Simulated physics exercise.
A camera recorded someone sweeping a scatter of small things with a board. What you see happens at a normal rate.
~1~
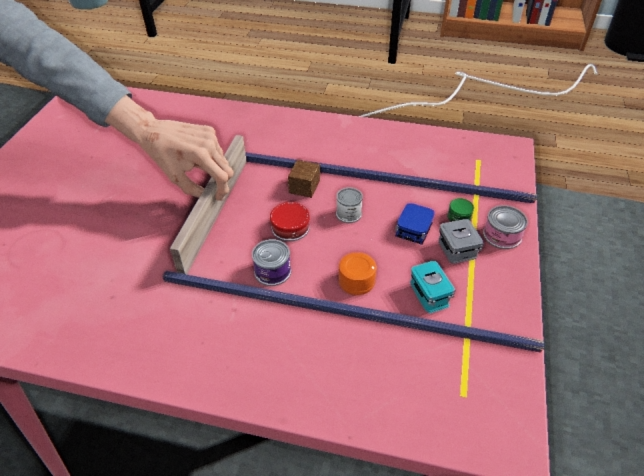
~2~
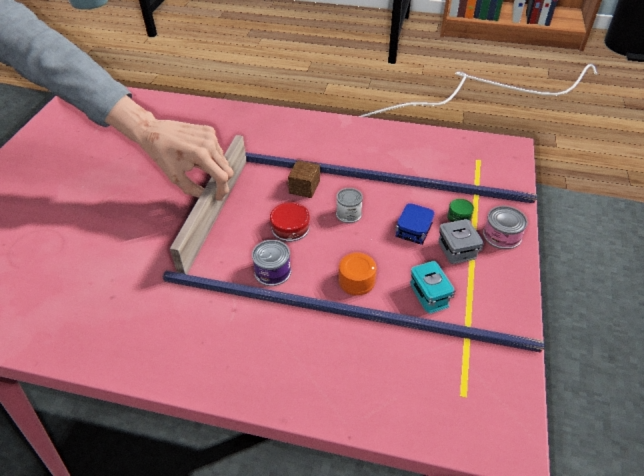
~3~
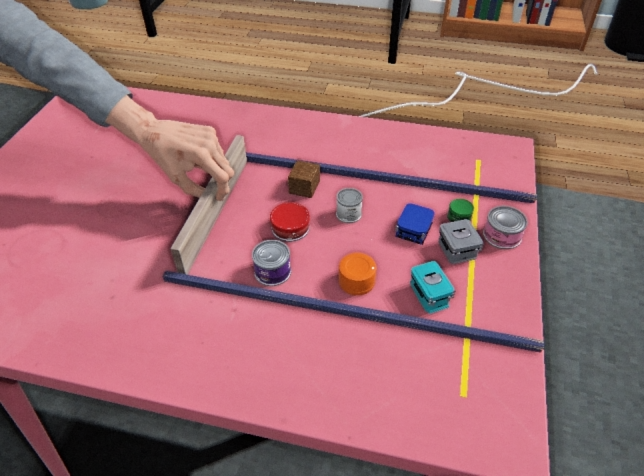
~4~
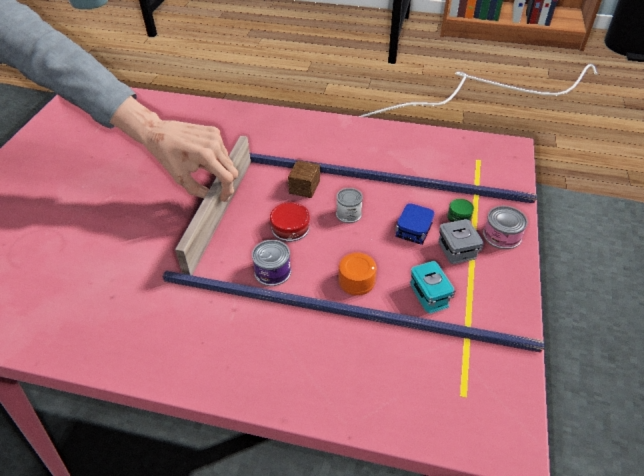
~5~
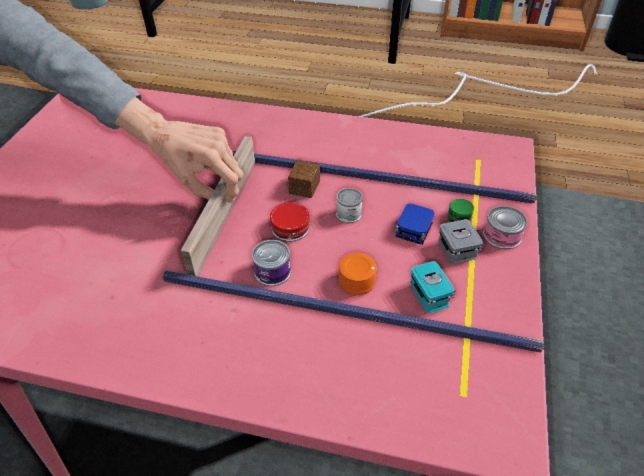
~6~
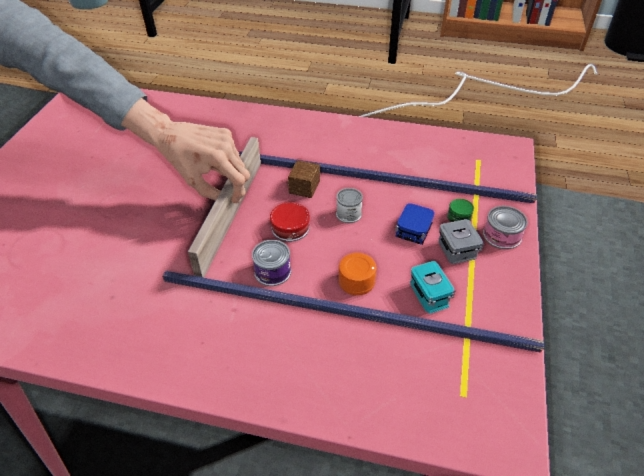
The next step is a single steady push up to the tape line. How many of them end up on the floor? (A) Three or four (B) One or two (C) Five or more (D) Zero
Option B: One or two.
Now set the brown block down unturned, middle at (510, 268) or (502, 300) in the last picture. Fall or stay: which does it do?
One place after the other: It keeps its spot; it ends up falling.
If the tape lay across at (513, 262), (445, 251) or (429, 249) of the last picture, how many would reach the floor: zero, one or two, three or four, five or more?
Counts for the three spots in order: Five or over; zero; zero.
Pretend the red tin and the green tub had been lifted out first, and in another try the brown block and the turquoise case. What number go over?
The first removal gives 0, the second gives 1.
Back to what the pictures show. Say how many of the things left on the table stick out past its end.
Expected count: 1.
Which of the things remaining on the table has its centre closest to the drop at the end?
Foremost: The grey case.
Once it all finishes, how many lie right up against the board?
5 touch it.
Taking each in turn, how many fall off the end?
Result: A total of 1.
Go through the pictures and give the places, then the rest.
In the first frame, pink tin (505, 227); grey case (459, 242); green tub (461, 212); board (213, 200); tape (472, 256).
In the second frame, grey case (459, 242); board (213, 200).
In the third frame, green tub (461, 212); white pot (349, 206).
In the fourth frame, pink tin (505, 227); purple pot (272, 263).
In the fifth frame, grey case (459, 242); orange lid (357, 274).
In the sixth frame, pink tin (505, 227); grey case (459, 242); green tub (461, 212); board (229, 202); tape (472, 256).
Early on, none off yet; pink tin at rest near (505, 227); grey case at rest near (459, 242); green tub at rest near (461, 212).
Finally, the number that fall off is one or two; lost, pink tin.
